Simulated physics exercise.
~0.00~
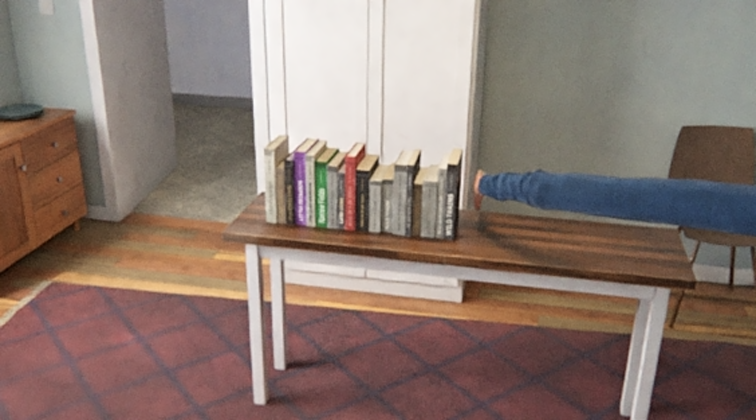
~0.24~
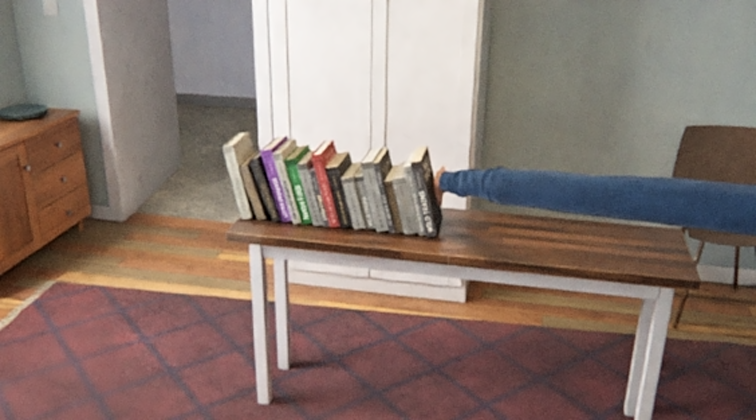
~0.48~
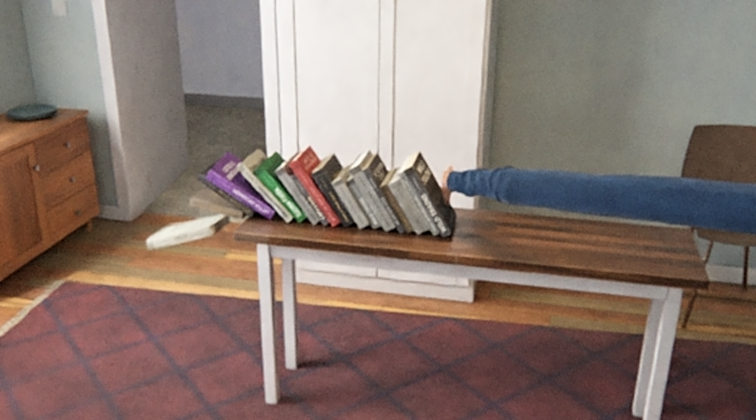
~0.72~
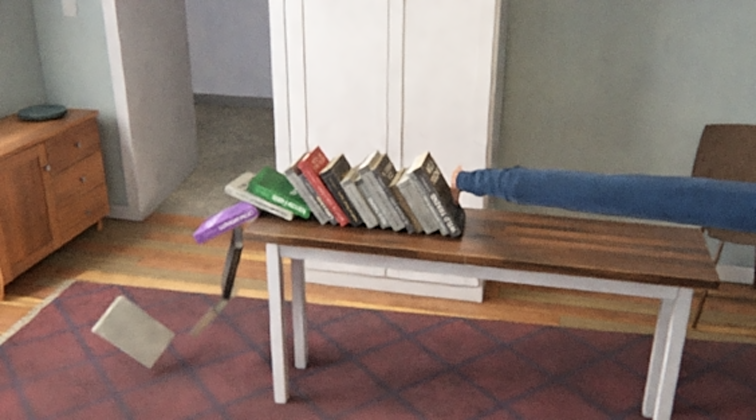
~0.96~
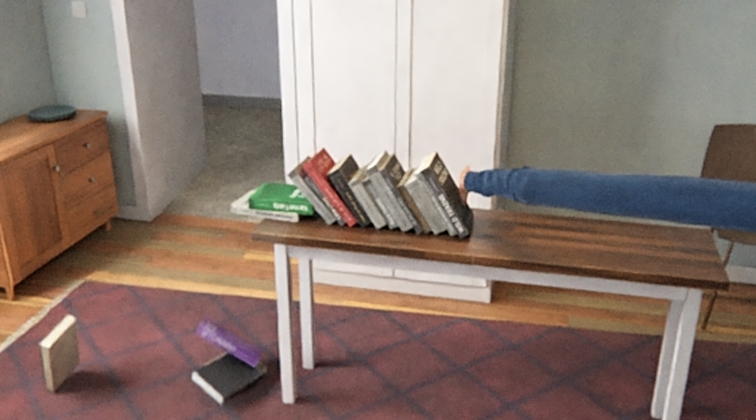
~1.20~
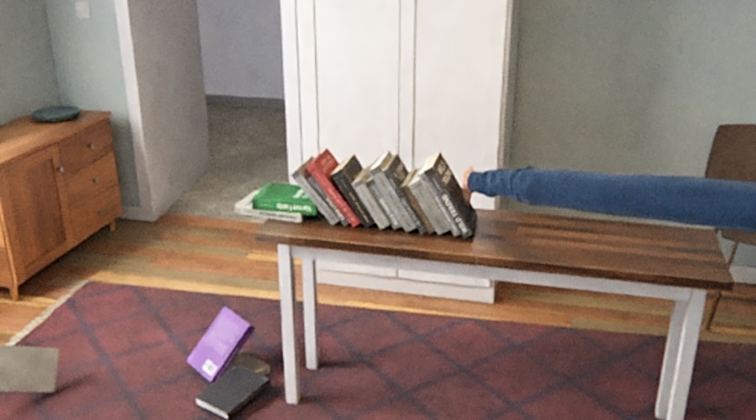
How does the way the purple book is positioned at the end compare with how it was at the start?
At the start the purple book stands upright in the row on the table. At the end it is leaning at a tilt down by the rug.
